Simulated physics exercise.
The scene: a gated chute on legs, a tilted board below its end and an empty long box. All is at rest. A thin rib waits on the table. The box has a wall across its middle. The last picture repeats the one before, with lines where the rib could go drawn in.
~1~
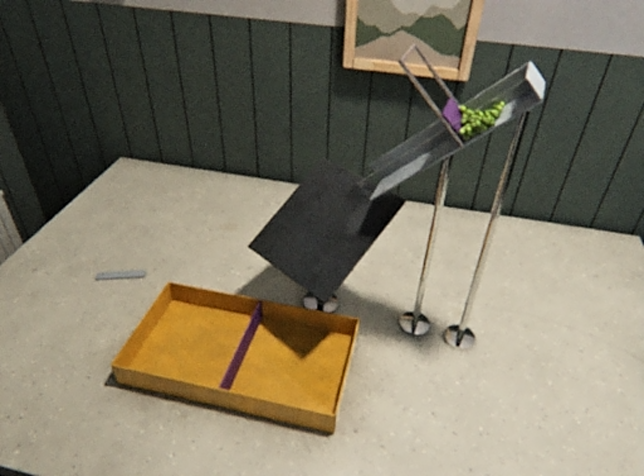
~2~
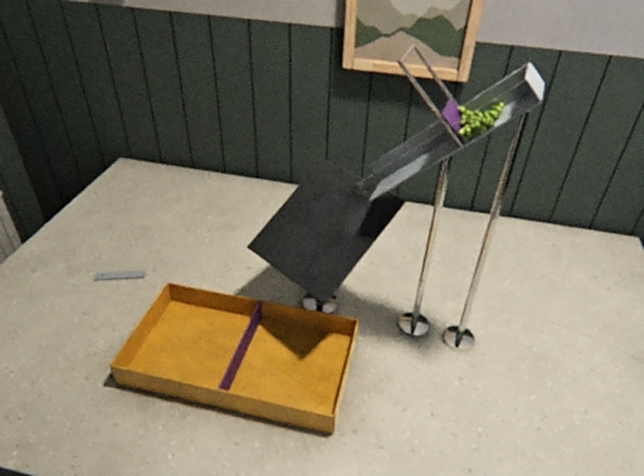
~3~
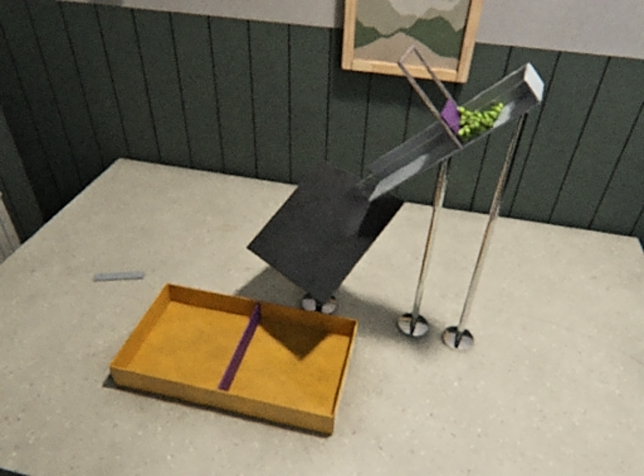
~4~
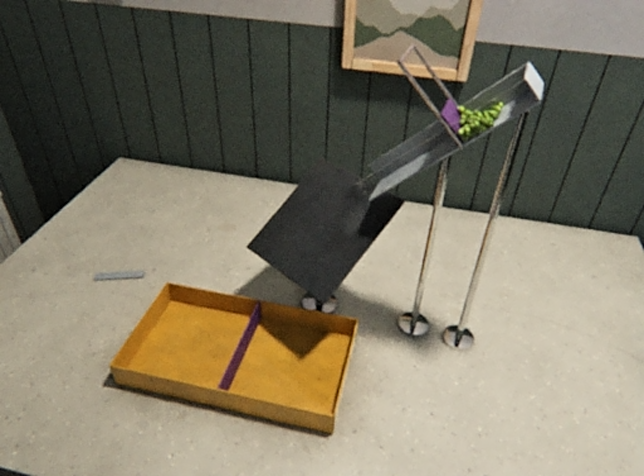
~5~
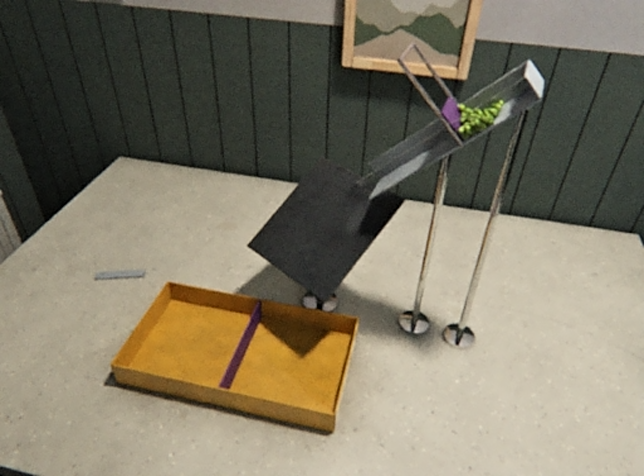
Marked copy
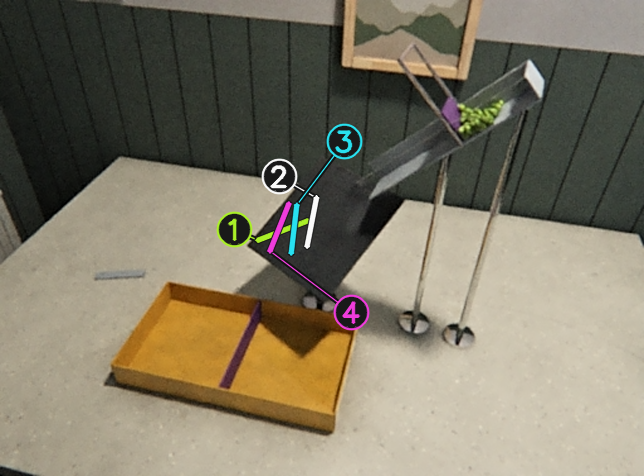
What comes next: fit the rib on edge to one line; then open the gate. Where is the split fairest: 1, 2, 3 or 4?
4.
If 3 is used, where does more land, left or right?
More lands on the right.
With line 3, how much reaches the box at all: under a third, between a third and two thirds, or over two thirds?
It is over two thirds.
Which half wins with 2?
The right half.
On the marked copy, line 1 from (307, 220) to (257, 240); line 2 from (316, 197) to (307, 246); line 3 from (296, 205) to (291, 253); line 4 from (288, 203) to (269, 250).
With 1, of what is caught, almost all in the left half, about a tenth in the right.
With 2, of what is caught, about a tenth in the left half, almost all in the right.
With 3, of what is caught, about a tenth in the left half, almost all in the right.
With 4, of what is caught, roughly two thirds in the left half, roughly a third in the right.
